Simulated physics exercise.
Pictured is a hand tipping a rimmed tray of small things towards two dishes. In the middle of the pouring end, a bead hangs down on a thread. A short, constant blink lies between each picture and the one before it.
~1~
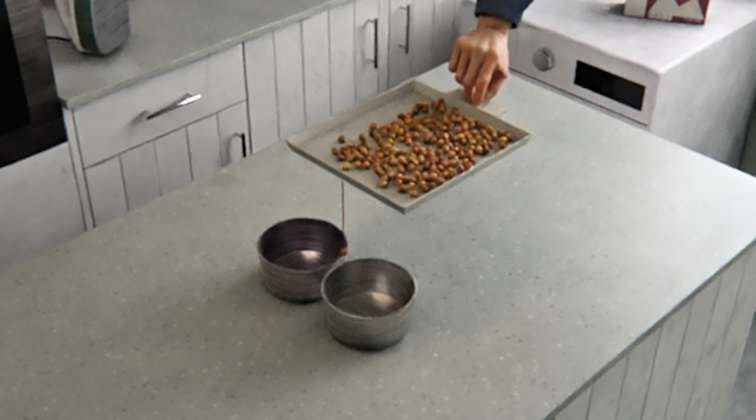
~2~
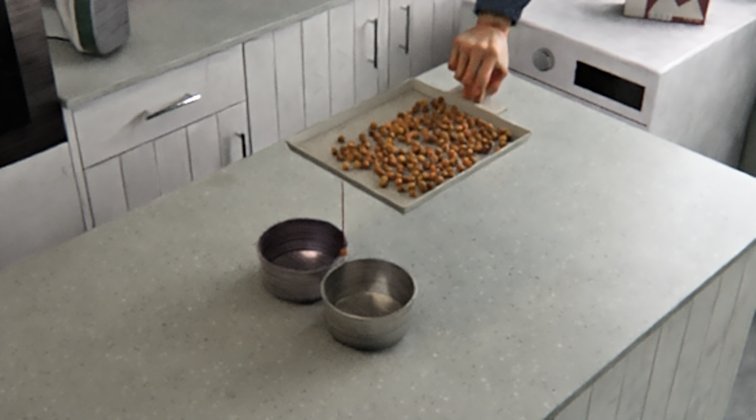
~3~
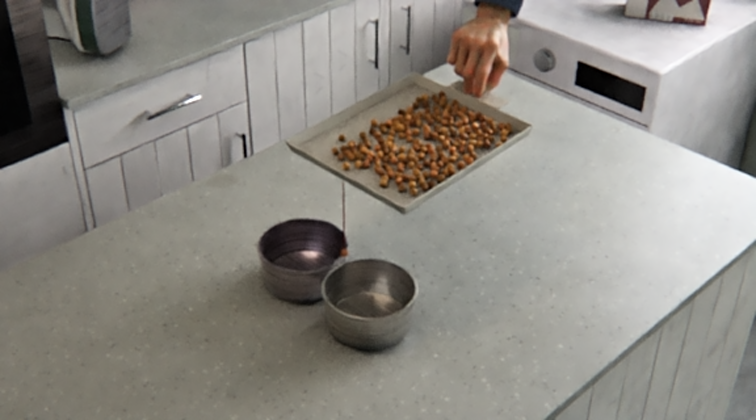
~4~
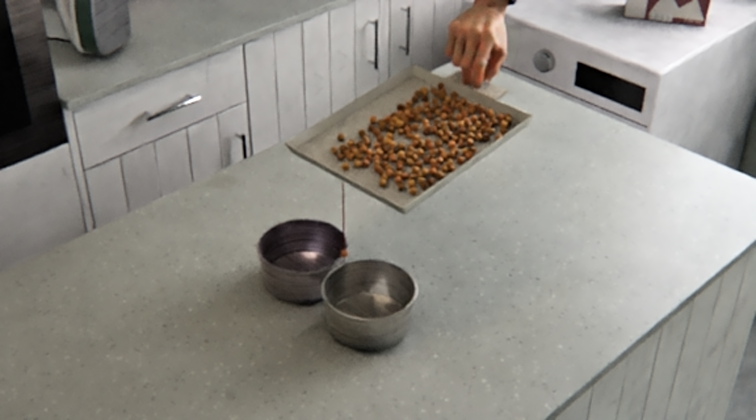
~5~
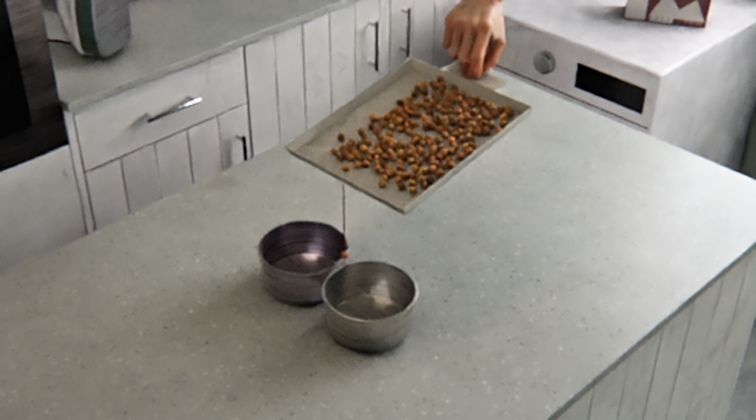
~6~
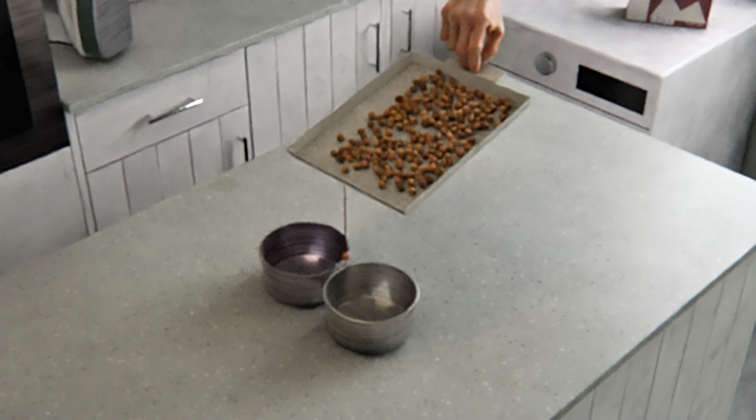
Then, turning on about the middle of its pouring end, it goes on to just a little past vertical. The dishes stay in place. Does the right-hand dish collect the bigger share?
No, the left-hand dish does.
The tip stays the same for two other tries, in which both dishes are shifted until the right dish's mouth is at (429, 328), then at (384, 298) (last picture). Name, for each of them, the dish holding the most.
The first try: The left dish. The second: Left.
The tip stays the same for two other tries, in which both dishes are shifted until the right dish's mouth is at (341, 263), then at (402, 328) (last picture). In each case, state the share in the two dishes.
First case 40 in a hundred, second case 50 in a hundred.
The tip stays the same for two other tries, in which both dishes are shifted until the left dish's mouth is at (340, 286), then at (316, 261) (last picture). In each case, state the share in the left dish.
Around 40 % followed by around 50 %.
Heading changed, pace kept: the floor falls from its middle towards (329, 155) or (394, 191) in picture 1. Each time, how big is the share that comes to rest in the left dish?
Lab note: Case 1 near 90 %, case 2 near 0 %.
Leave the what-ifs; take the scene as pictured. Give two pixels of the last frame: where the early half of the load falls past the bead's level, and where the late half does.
Near (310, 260) and later near (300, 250).
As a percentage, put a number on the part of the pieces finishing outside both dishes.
30 %.
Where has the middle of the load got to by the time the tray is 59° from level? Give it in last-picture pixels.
Somewhere near pixel (346, 159).
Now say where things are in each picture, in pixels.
The first frame shows corners of the pouring end at (290, 140) and (404, 204), level; middle of the load at (426, 141), roasted chickpeas; left dish at (269, 276); right dish at (335, 322); bead on its thread at (344, 252).
The second frame shows corners of the pouring end at (290, 140) and (404, 204), level; middle of the load at (426, 140).
The third frame shows corners of the pouring end at (290, 141) and (404, 204), tipped barely, lowest at the left corner; middle of the load at (427, 136).
The fourth frame shows corners of the pouring end at (290, 143) and (403, 205), tipped a little, lowest at the left corner; middle of the load at (426, 131).
The fifth frame shows corners of the pouring end at (290, 146) and (403, 206), tipped a little, lowest at the left corner; middle of the load at (425, 128).
The sixth frame shows corners of the pouring end at (290, 148) and (403, 207), tipped clearly, lowest at the left corner; middle of the load at (424, 124); left dish at (271, 280); right dish at (337, 326).
Soon, tray tipped steeply; nearly all on the tray; a stray few in the left dish; a stray few outside both; a stray few in the air.
A while on, tray tipped right over; about a quarter on the tray; a small part in the right dish; about a quarter in the left dish; about a quarter outside both; about a third in the air.
Towards the end, tray tipped past a quarter turn; about a quarter in the right dish; about half in the left dish; about a third outside both.
Finally, tray tipped past a quarter turn; about a quarter in the right dish; about half in the left dish; about a third outside both.
